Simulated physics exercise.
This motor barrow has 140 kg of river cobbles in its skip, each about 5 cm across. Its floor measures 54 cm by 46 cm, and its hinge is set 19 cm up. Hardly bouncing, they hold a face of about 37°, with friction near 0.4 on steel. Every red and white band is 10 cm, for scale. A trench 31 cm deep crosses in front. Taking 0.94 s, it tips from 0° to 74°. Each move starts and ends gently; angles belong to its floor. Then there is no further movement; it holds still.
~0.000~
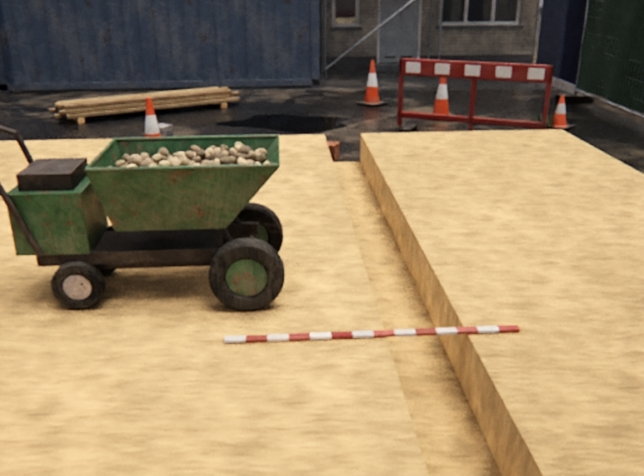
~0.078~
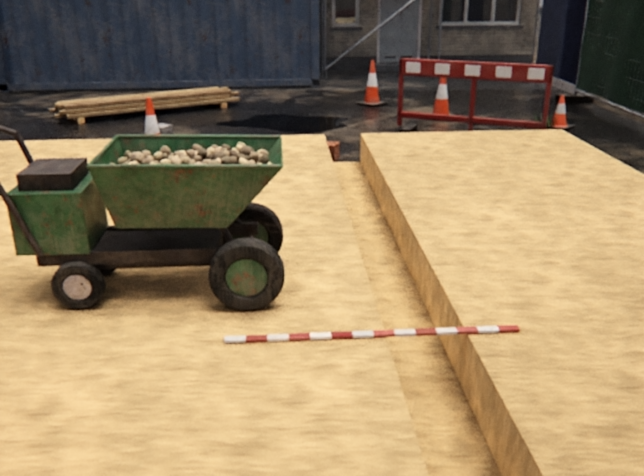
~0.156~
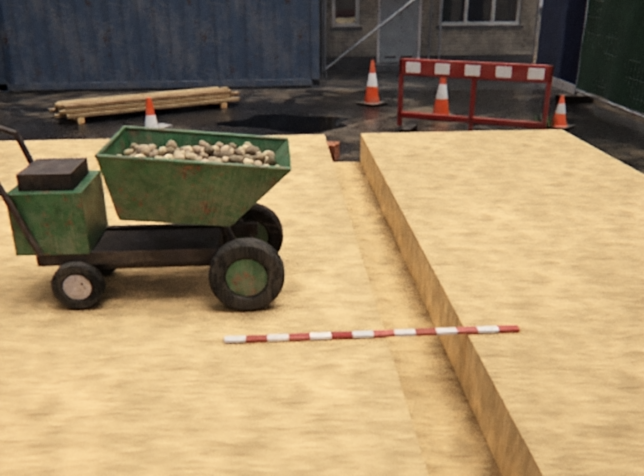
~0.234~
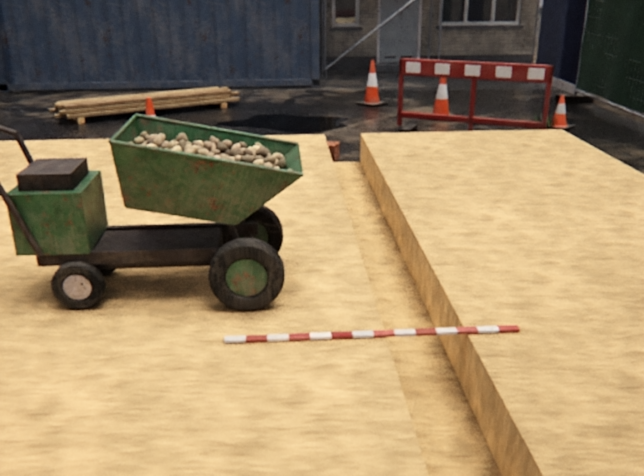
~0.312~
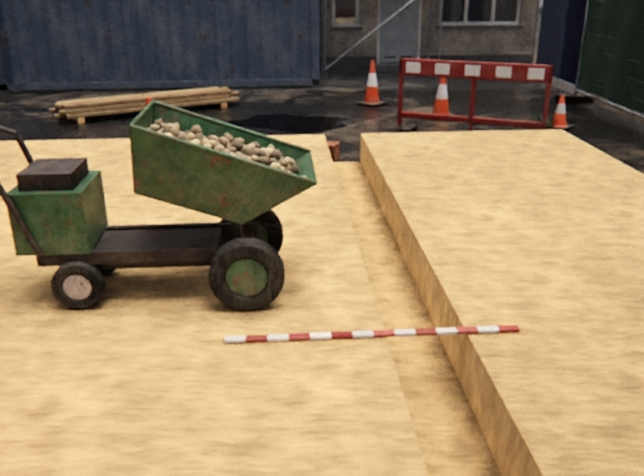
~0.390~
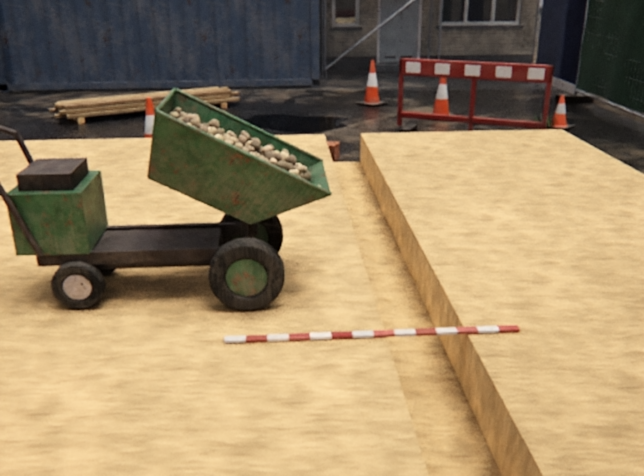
The video shows a green motor barrow loaded with rounded stones standing still on a pale surface beside a trench, as its skip gradually tilts forward to the right, the rear rising and the stones shifting toward the lowered lip.
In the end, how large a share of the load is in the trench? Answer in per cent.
A share of roughly 98 %.
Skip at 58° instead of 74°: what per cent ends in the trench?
It comes out at about 70 percent.
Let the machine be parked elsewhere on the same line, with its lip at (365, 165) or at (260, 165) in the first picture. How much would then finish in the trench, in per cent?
First some 15, then 95 per cent.
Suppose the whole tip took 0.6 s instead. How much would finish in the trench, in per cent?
With that change, it comes to around 85 per cent.
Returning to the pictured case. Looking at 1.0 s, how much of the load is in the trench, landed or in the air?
Around 45 per cent of it, at that instant.
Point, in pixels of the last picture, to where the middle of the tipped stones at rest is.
Their middle ends up near (406, 314).
After 0.7 s the floor is at 62°; 100 % in the skip; the foremost stones are at (360, 227).
After 1.0 s the floor is at 74°; 57 % in the skip, 1 % short of the trench, 43 % in the trench; the foremost stones are at (436, 305).
After 1.4 s the floor is at 74°; 16 % in the skip, 82 % in the trench, 2 % past the trench; the foremost stones are at (502, 261).
After 3.3 s the floor is at 74°; 0 % in the skip, 98 % in the trench, 2 % past the trench; the foremost stones are at (565, 258).
